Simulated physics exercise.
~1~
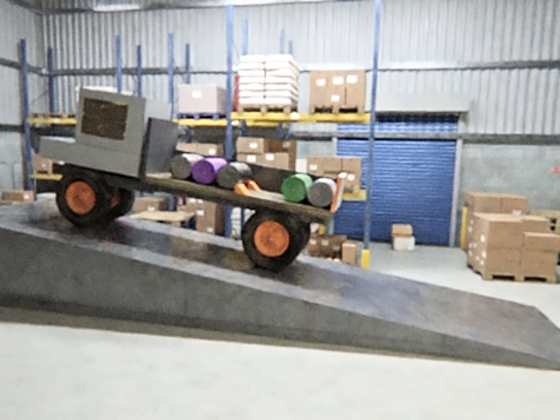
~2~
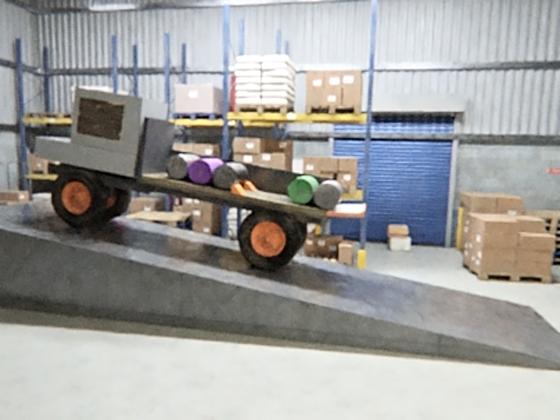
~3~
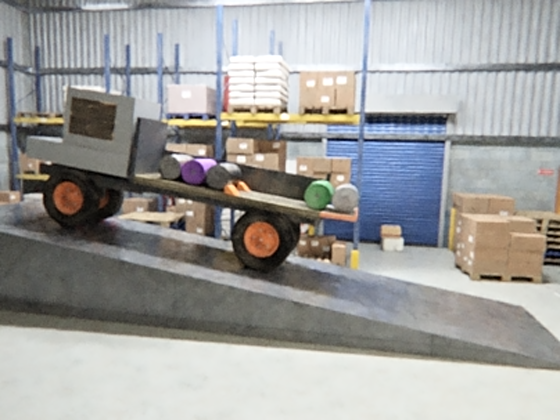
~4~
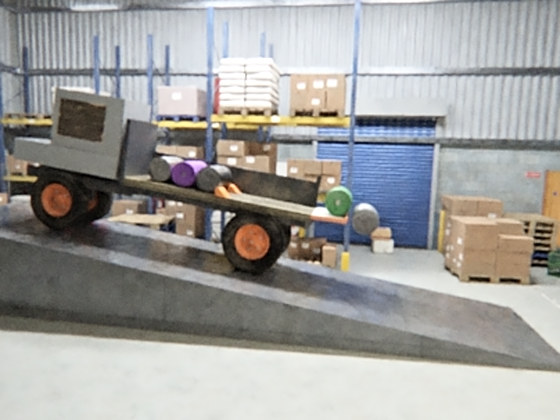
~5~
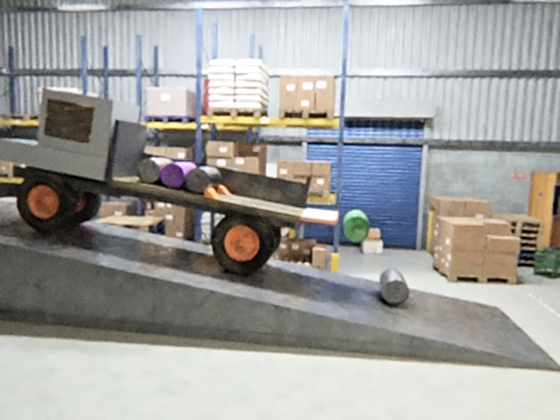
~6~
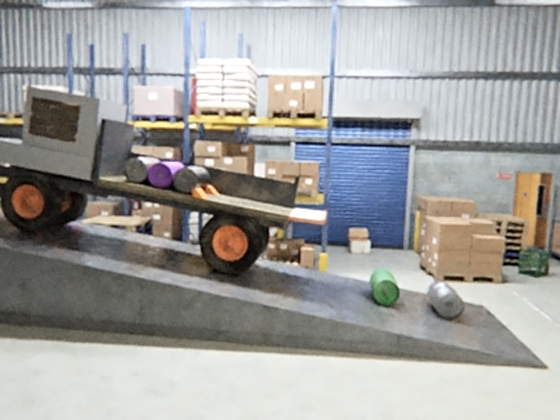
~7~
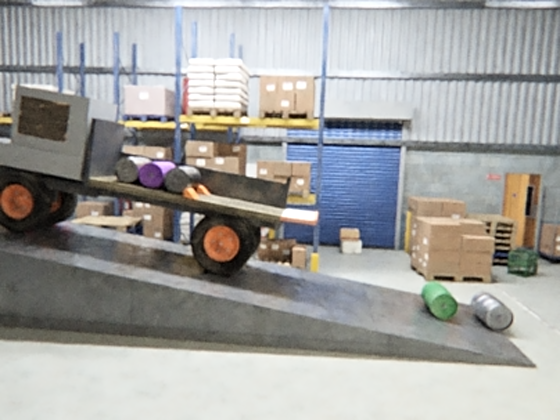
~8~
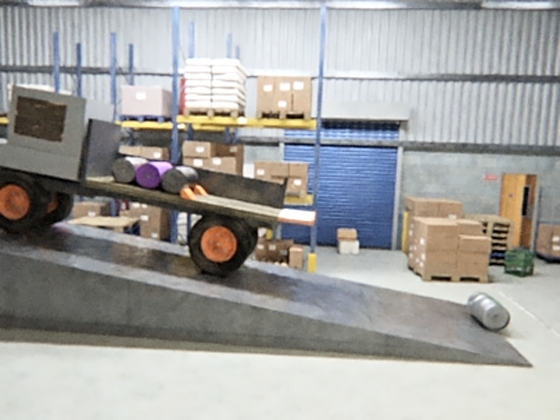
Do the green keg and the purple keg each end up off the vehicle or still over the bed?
The green keg ends up off the vehicle, having rolled over the lowered gate and dropped to the ramp. The purple keg stays over the bed, on the uphill side of the orange chock.
A green keg and a grey one roll right along the sloping bed of a grey, orange-wheeled pick-up as its tailgate swings down, seen from the side on a ramp in a warehouse. Farther up the bed, a purple keg and two greyish ones sit behind an orange chock. The view drifts slightly right. The grey keg drops off the gate first, and the green one follows it onto the ramp. Both roll down towards the low end. At the close, one keg is visible near the ramp's foot, while three remain on the bed.
